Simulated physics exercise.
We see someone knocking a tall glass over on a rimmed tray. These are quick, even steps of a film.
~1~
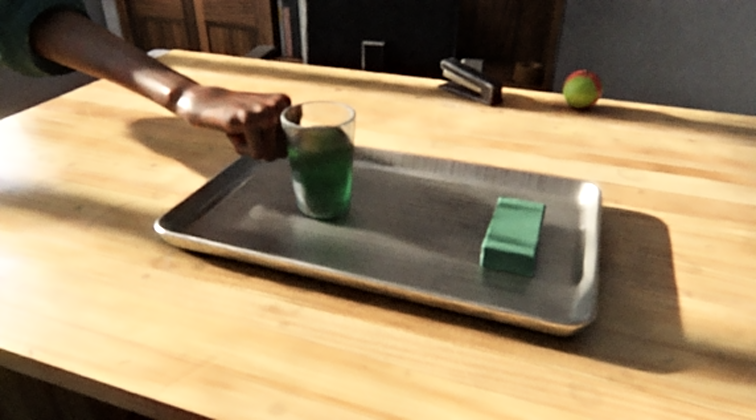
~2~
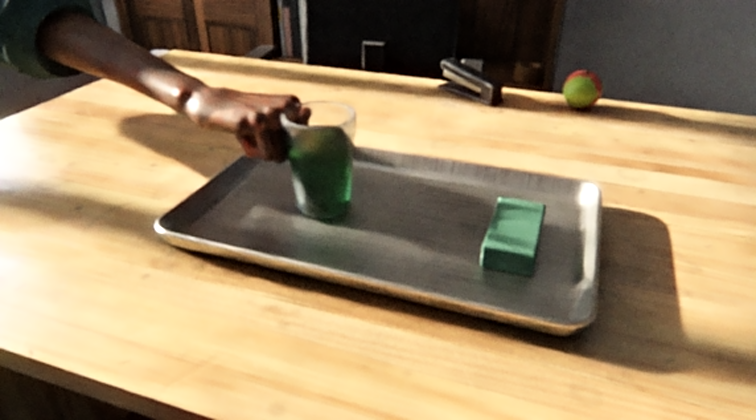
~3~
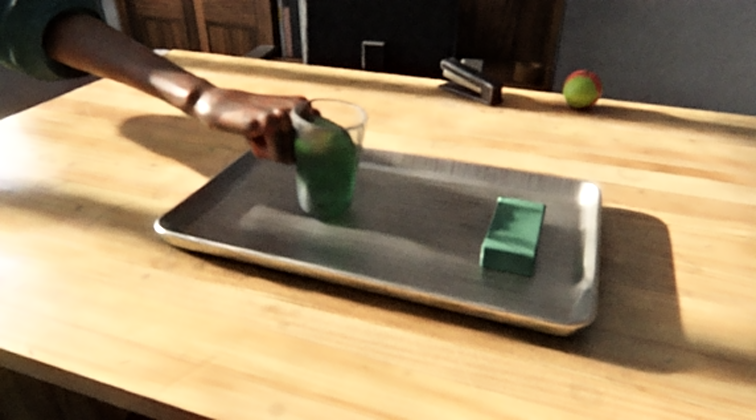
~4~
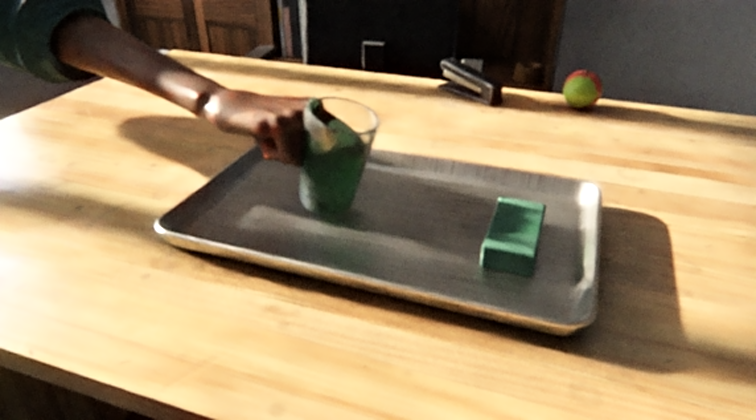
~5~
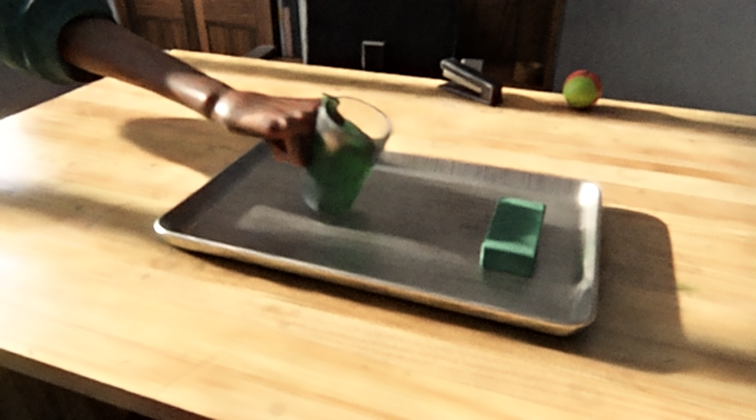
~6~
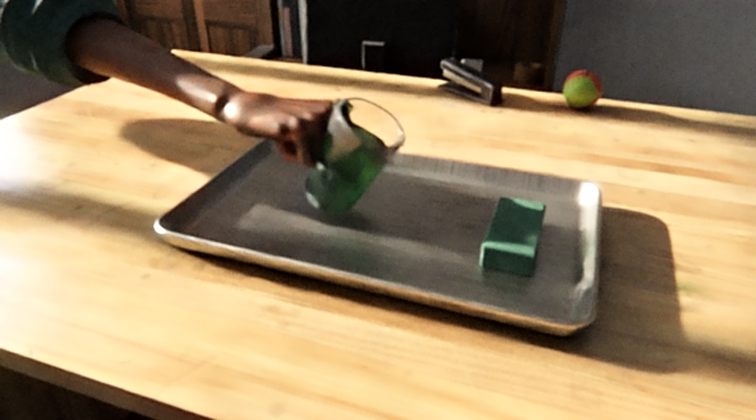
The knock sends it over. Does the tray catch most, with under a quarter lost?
In the end under a quarter gets off the tray.
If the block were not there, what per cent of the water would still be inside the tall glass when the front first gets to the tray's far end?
Close to 55 per cent.
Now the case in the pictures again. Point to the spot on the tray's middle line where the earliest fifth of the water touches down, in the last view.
Close to (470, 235).
A moment on, the tall glass lies on its side and 93 per cent is in the glass, 0 on the tray and 7 above or beyond its rim.
Next, the tall glass lies on its side and 46 per cent is in the glass, 37 on the tray and 16 above or beyond its rim.
Then the tall glass lies on its side and 24 per cent is in the glass, 57 on the tray and 18 above or beyond its rim.
Later the tall glass lies on its side and 13 per cent is in the glass, 73 on the tray and 15 above or beyond its rim.
At rest 86 per cent is held by tray and glass, 14 is off the tray.
